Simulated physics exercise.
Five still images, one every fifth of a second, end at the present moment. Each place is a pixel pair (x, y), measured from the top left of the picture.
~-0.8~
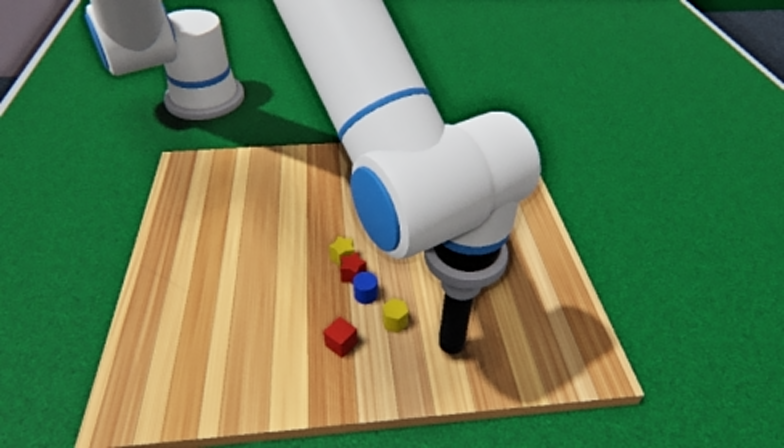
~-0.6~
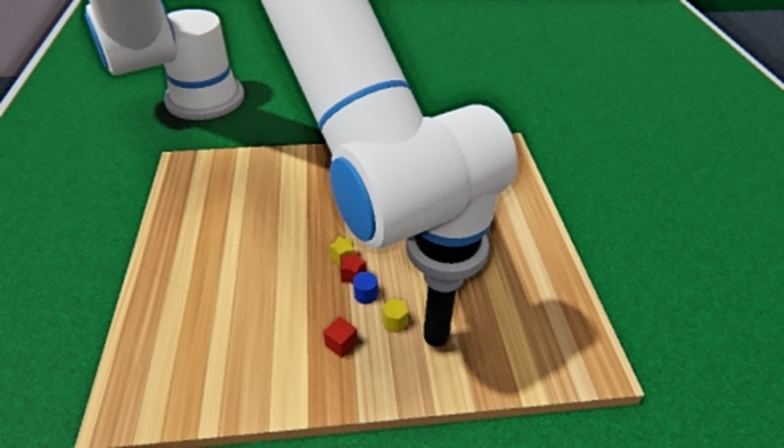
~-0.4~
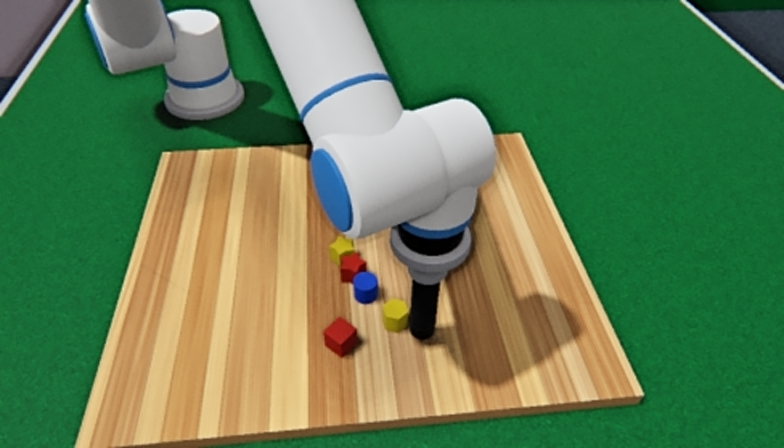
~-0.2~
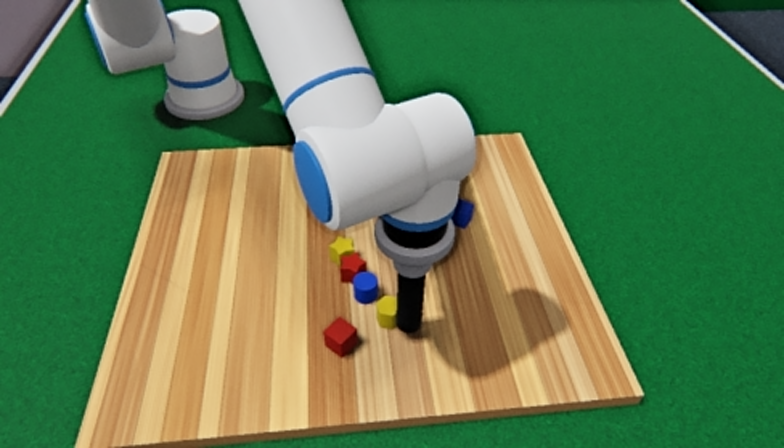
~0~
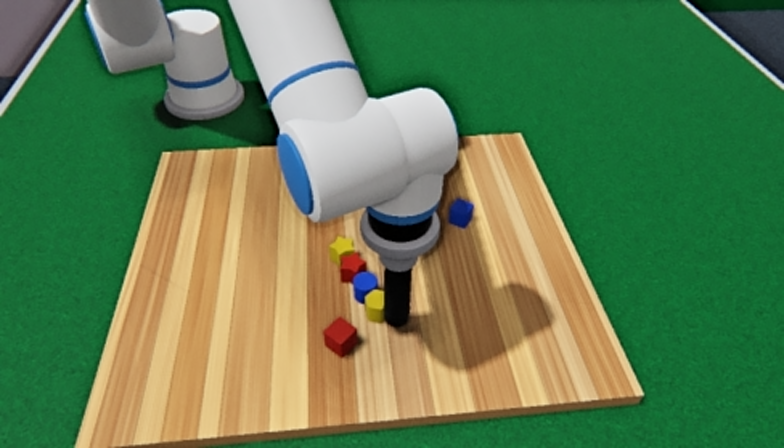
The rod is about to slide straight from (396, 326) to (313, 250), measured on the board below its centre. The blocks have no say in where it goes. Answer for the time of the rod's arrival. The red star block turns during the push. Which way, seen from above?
Twists clockwise.
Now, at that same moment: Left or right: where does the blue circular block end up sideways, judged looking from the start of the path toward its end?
Its shift is leftward.
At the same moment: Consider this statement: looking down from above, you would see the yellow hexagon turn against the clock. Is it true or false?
That statement is accurate.
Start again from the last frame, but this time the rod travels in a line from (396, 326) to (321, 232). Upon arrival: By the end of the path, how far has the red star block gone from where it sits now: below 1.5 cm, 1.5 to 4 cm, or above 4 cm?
It is going to finish beyond 4 cm from where it is now.
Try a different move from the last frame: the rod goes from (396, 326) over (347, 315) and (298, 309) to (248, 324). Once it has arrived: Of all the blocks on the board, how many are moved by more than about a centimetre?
Three or more move.
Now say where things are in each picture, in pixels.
In the first frame, tip of the rod (451, 344), middles of tops, yellow star block (343, 245), red star block (352, 262), blue circular block (365, 281), yellow hexagon (396, 308).
In the second frame, rod (436, 337), nothing pushed.
In the third frame, rod (422, 330), nothing pushed.
In the fourth frame, rod (409, 324), yellow hexagon (389, 305).
In the fifth frame, rod (397, 318), yellow star block (343, 245), red star block (352, 262), blue circular block (365, 281), yellow hexagon (378, 299).
What follows on the original path. One third of the way, rod (366, 291); yellow star block (340, 238), turned 25° clockwise; red star block (344, 253), turned 20° clockwise; blue circular block (339, 273); yellow hexagon (343, 292), turned 60° anticlockwise.
Two thirds of the way, rod (337, 265); yellow star block (338, 229), turned 50° clockwise; red star block (333, 244), turned 40° clockwise; blue circular block (313, 263); yellow hexagon (340, 291), turned 80° anticlockwise.
At the end, rod (312, 242); yellow star block (340, 215), turned 90° clockwise; red star block (323, 223), turned 85° clockwise; blue circular block (308, 262); yellow hexagon (340, 291), turned 80° anticlockwise.
